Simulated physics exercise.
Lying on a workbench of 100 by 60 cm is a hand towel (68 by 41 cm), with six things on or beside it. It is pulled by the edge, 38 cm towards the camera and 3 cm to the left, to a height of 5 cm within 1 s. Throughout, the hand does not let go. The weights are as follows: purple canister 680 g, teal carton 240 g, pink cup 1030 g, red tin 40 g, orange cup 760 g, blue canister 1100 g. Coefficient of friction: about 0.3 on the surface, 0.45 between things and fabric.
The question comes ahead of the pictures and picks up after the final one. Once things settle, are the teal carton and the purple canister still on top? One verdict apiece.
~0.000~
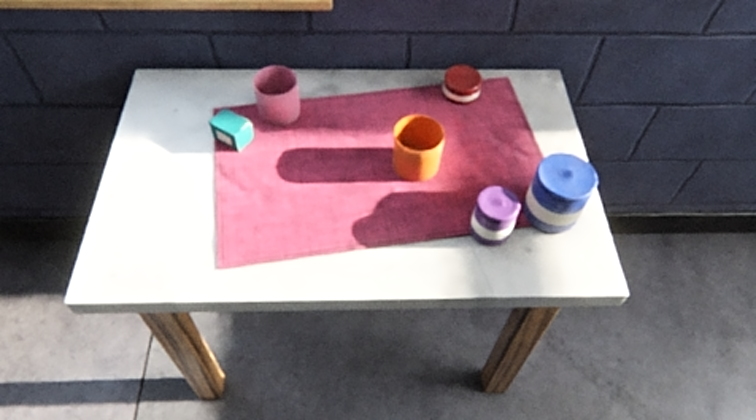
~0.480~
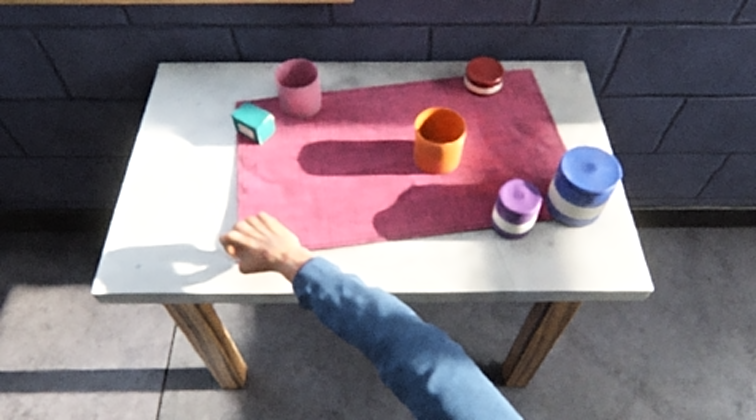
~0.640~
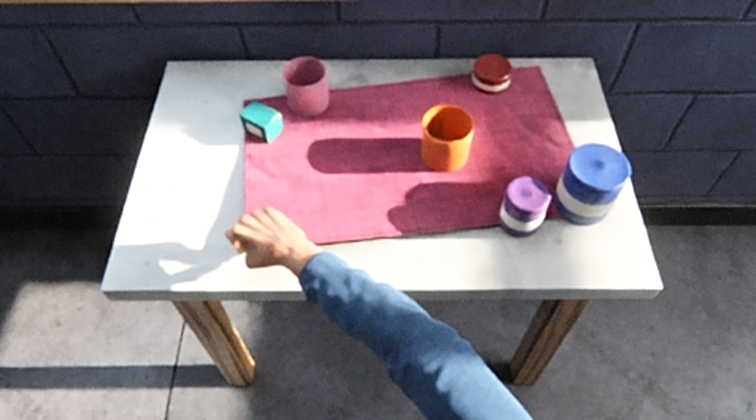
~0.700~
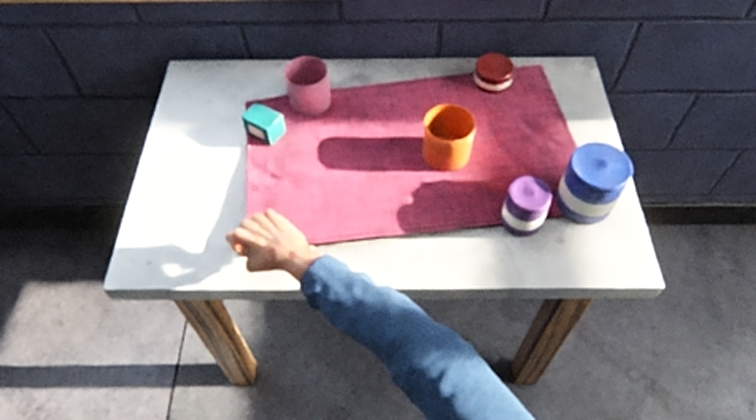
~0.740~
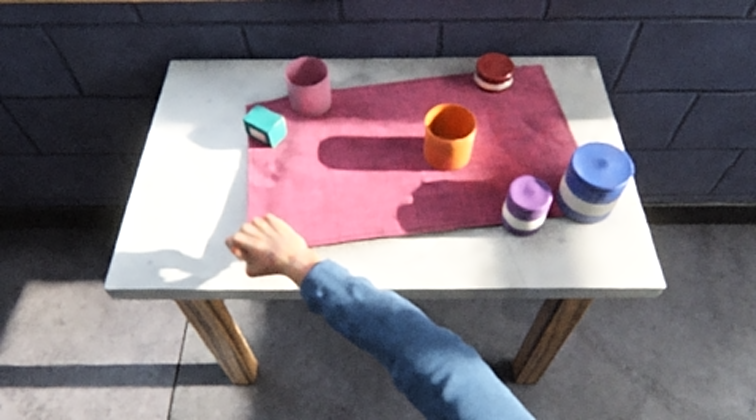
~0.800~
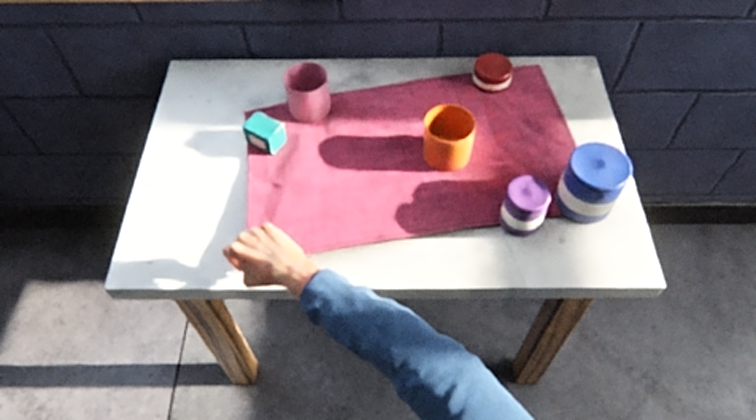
The teal carton fails to stay up. The purple canister fails to stay up.
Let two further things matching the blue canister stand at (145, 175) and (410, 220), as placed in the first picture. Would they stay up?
Result, in order: On top at the end; off the top at the end.
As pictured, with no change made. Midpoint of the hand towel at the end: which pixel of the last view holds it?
The midpoint is close to pixel (333, 276).
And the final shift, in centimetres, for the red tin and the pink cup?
For the red tin I get 35 cm, for the pink cup 45 cm.
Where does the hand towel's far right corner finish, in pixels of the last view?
That corner comes to rest close to (434, 137) in the last view.
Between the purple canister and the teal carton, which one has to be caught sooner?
That's the teal one.
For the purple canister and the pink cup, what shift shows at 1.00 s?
The purple canister is 4 cm out, the pink cup 15 cm.
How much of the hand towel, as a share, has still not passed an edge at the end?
Roughly 60%.
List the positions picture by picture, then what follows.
The first frame shows teal carton (229, 121); purple canister (499, 202); hand towel corners (218, 270) (508, 78).
The second frame shows hand towel corners (531, 69); grip (239, 257).
The third frame shows hand towel corners (539, 66); grip (245, 252).
The fourth frame shows teal carton (261, 115); hand towel corners (541, 65); grip (246, 255).
The fifth frame shows teal carton (263, 118); hand towel corners (541, 65); grip (245, 259).
The sixth frame shows teal carton (262, 125); purple canister (529, 192); hand towel corners (539, 65); grip (243, 269).
By 1.0 s, 95 % of the hand towel is still over the top; teal carton 14 cm off its start, purple canister 4 cm off its start, pink cup 13 cm off its start.
By 1.2 s, 85 % of the hand towel is still over the top; teal carton 26 cm off its start, purple canister 10 cm off its start, pink cup 24 cm off its start.
By 1.4 s, 65 % of the hand towel is still over the top; teal carton 38 cm off its start at (189, 273), purple canister 18 cm off its start at (475, 259), pink cup 36 cm off its start at (234, 209).
By 1.6 s, 60 % of the hand towel is still over the top; teal carton over the edge, purple canister on its side, 24 cm off its start, pink cup 43 cm off its start.
By 3.2 s, 60 % of the hand towel is still over the top; teal carton over the edge, purple canister over the edge, pink cup 44 cm off its start at (207, 245), red tin 35 cm off its start at (389, 156).
